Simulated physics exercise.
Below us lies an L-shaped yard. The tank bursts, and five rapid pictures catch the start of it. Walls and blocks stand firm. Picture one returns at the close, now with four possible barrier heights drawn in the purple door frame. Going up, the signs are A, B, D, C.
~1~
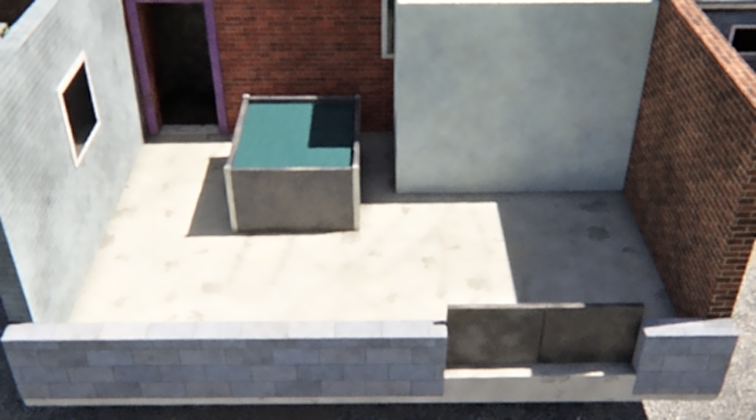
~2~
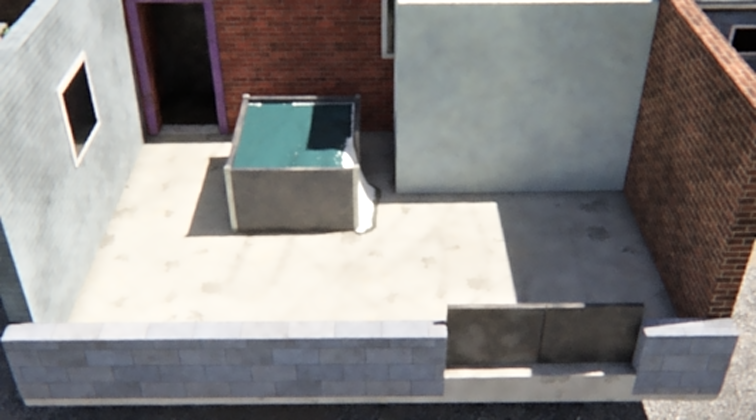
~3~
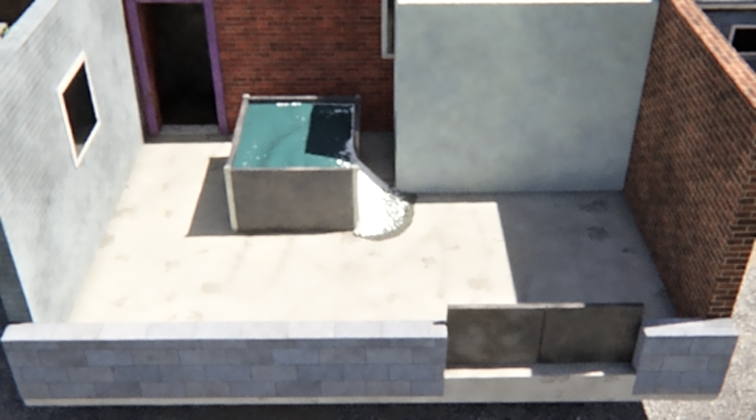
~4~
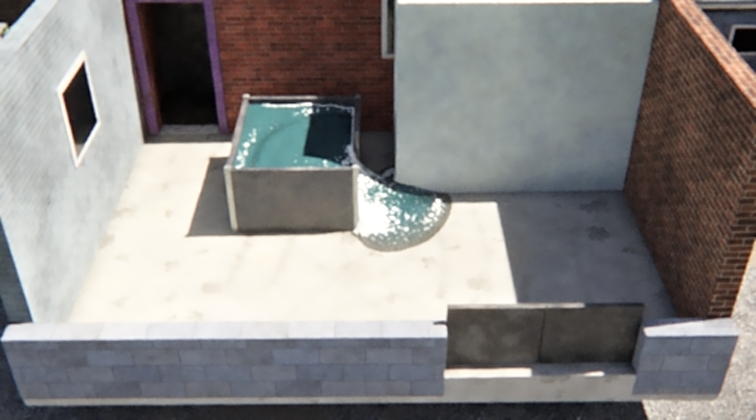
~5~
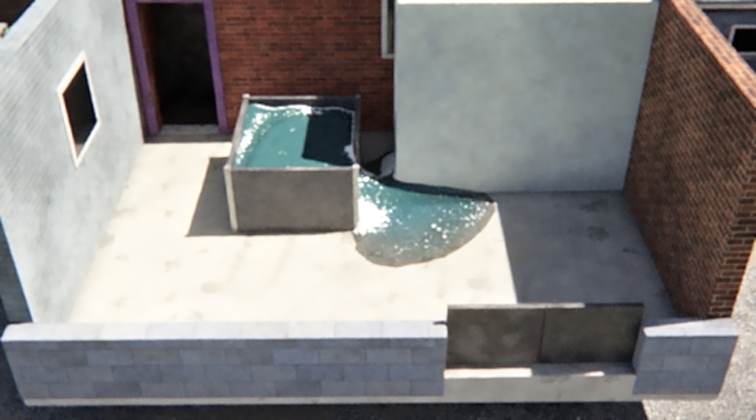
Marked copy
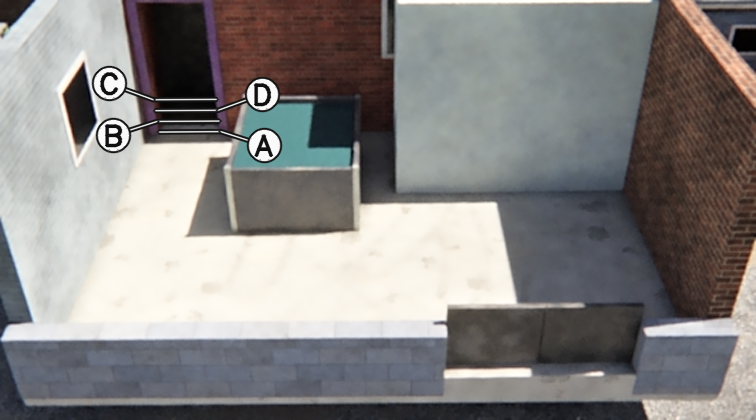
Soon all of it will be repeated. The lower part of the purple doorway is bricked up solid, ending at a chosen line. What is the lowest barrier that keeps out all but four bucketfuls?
It is B.
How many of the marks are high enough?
Three of the four.
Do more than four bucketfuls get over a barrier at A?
Yes, it does.
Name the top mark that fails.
It is A.
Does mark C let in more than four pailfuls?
No.
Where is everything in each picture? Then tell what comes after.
The first frame shows water in the tank at rest, its middle at (298, 136); foot of the purple doorway at (190, 134); shut gate at (543, 315).
In the second frame, 1 % of the ground under water, visible out to (365, 229).
In the third frame, 3 % of the ground under water, visible out to (407, 192).
In the fourth frame, 6 % of the ground under water, visible out to (444, 197).
In the fifth frame, 10 % of the ground under water, visible out to (487, 199).
In white, A at (189, 131); B at (188, 121); C at (185, 99); D at (186, 110); from the bottom up A, B, D, C.
If A is chosen, about 9 bucketfuls get in.
If B is chosen, nothing gets over.
If C is chosen, nothing gets over.
If D is chosen, nothing gets over.
